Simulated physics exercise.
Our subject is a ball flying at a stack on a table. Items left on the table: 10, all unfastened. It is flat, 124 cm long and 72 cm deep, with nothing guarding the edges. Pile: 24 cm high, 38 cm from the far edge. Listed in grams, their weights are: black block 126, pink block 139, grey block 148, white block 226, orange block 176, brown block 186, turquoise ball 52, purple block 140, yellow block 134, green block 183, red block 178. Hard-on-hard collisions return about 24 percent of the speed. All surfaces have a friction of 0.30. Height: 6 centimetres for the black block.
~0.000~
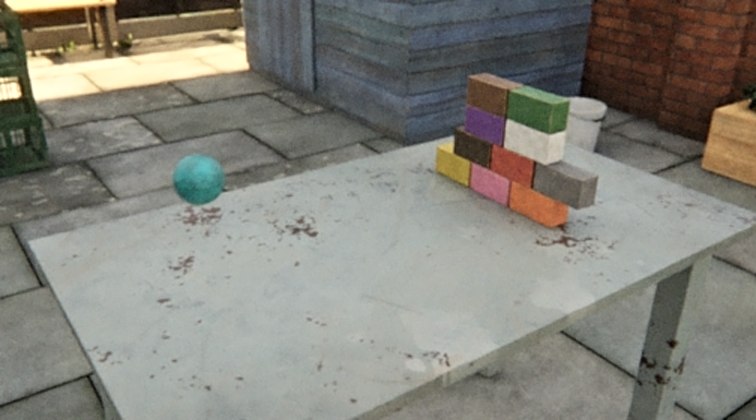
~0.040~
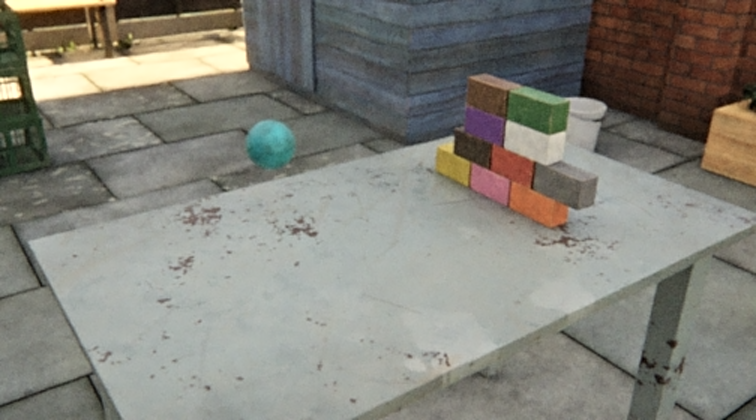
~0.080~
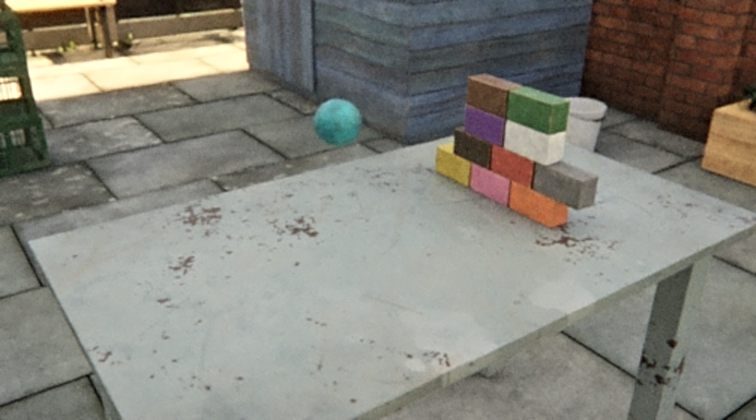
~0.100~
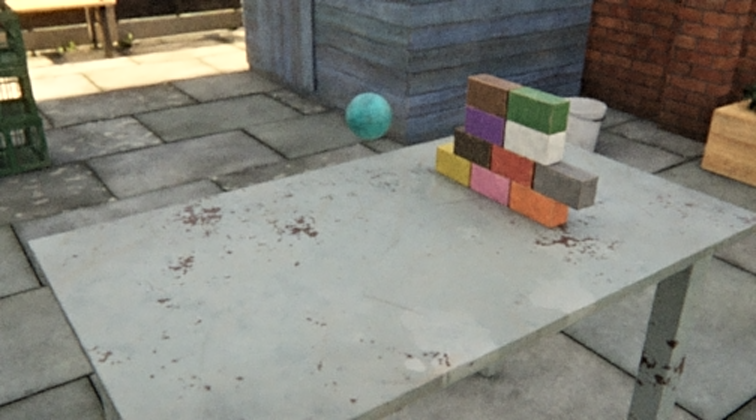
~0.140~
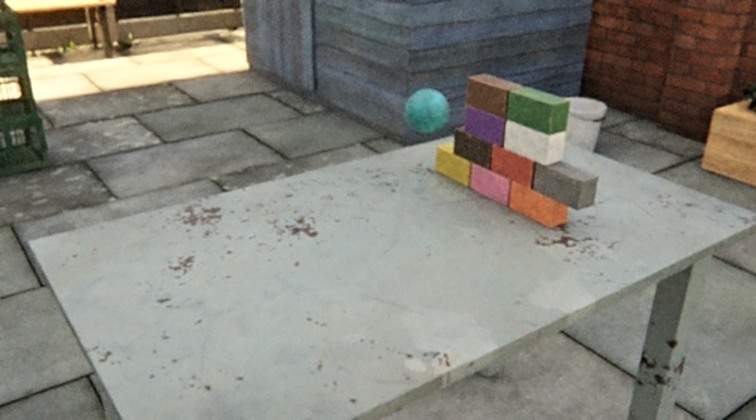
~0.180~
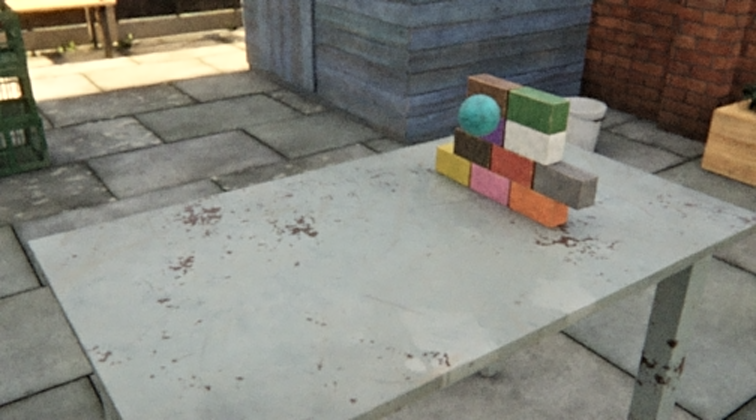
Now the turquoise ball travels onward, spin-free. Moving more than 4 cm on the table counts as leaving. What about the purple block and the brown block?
The purple block will be about where it started; the brown block will be about where it started.
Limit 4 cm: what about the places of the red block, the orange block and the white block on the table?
First, the red block stays in its position; second, the orange block stays in its position; third, the white block is moved away.
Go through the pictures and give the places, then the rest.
In the first frame, 62 cm short of the pile; turquoise ball (199, 180); purple block (492, 123); brown block (494, 95).
In the second frame, 52 cm short of the pile; turquoise ball (271, 145); grey block (565, 183).
In the third frame, 41 cm short of the pile; turquoise ball (338, 123); orange block (539, 201).
In the fourth frame, 36 cm short of the pile; turquoise ball (369, 116); green block (538, 110).
In the fifth frame, 25 cm short of the pile; turquoise ball (428, 111); black block (479, 146).
In the sixth frame, 15 cm short of the pile; turquoise ball (479, 116); brown block (494, 95).
After 0.58 s, turquoise ball near (665, 254); green block 41° off upright; white block 41° off upright.
After 0.88 s, white block on its side; green block on its side; grey block 13° off upright.
In the end (1.8 s), toppled on the table, grey block, white block and green block; the other 7 under 4 cm from the start. At the end, from the last picture's camera, purple block near (491, 124), brown block near (494, 95).
